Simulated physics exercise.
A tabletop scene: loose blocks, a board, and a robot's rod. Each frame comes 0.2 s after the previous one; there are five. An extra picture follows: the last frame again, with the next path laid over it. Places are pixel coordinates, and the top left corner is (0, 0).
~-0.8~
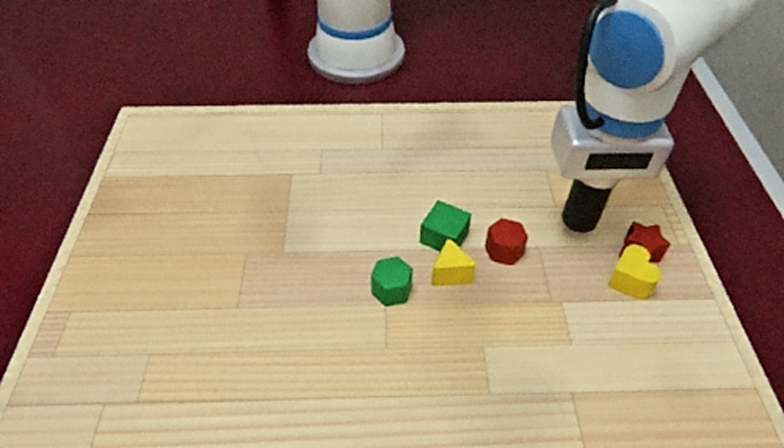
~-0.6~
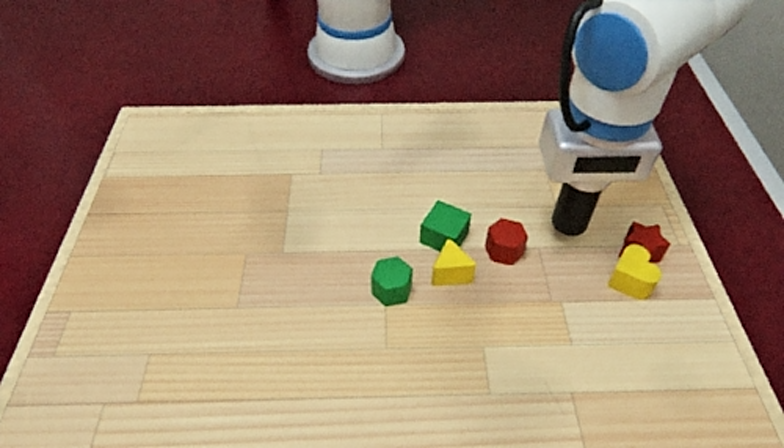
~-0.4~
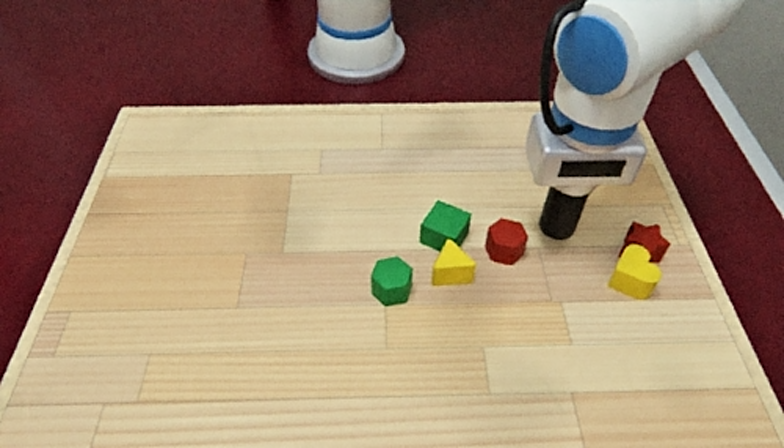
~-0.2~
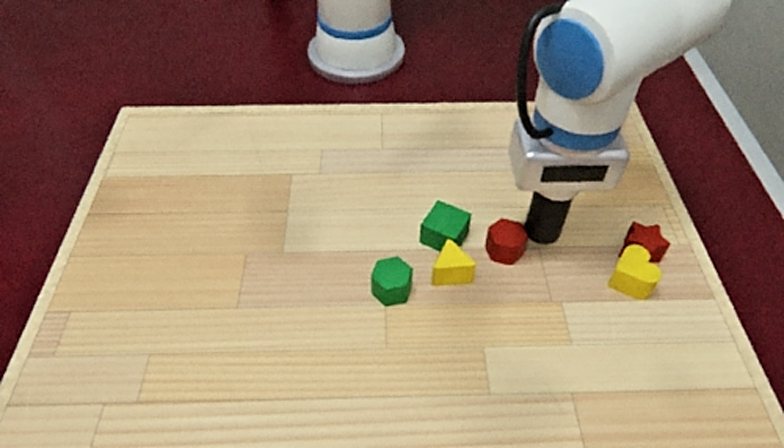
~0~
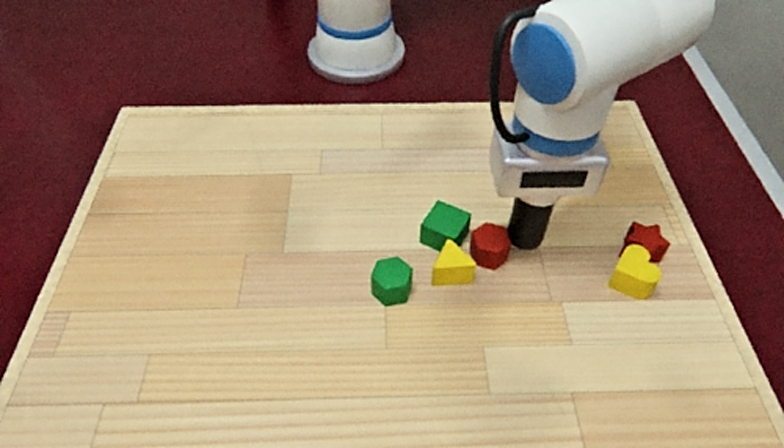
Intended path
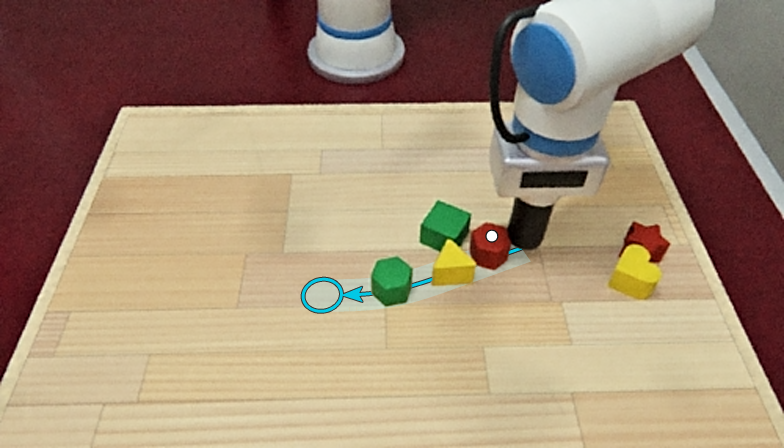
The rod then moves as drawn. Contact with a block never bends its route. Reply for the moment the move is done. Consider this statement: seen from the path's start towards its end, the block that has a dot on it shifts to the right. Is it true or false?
True.
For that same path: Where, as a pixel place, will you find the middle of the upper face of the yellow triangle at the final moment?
Its top middle is near (394, 301).
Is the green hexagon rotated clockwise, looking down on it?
No
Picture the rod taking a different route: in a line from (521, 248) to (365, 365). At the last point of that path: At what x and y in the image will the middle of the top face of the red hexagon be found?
It will likely be found at (434, 253).
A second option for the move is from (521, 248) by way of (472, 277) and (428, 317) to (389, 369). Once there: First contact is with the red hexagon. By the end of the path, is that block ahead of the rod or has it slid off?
I predict the rod has moved past it.
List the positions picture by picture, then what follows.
Rod's lower end (579, 220); green hexagon (392, 272); green four-sided block (446, 218); yellow triangle (453, 256); red hexagon (508, 232), in the first picture.
Rod (569, 223); blocks still, in the second picture.
Rod (557, 227); blocks still, in the third picture.
Rod (542, 231); blocks still, in the fourth picture.
Rod (525, 236); green hexagon (392, 272); green four-sided block (446, 218); yellow triangle (453, 256); red hexagon (492, 236), in the fifth picture.
Drawn move, from (521, 248) via (429, 281), ending at (322, 295); the dot is on the red hexagon.
The first path, step by step. One third of the way, rod (462, 258); green hexagon (380, 277), turned 25° clockwise; green four-sided block (435, 218), turned 40° clockwise; yellow triangle (415, 279), turned 30° anticlockwise; red hexagon (426, 255).
Two thirds of the way, rod (394, 278); green hexagon (347, 290); green four-sided block (435, 218), turned 40° clockwise; yellow triangle (395, 300), turned 60° anticlockwise; red hexagon (361, 257), turned 40° clockwise.
At the end, rod (320, 283); green hexagon (298, 307), turned 30° anticlockwise; green four-sided block (435, 218), turned 40° clockwise; yellow triangle (394, 301), turned 65° anticlockwise; red hexagon (325, 246), turned 100° clockwise.
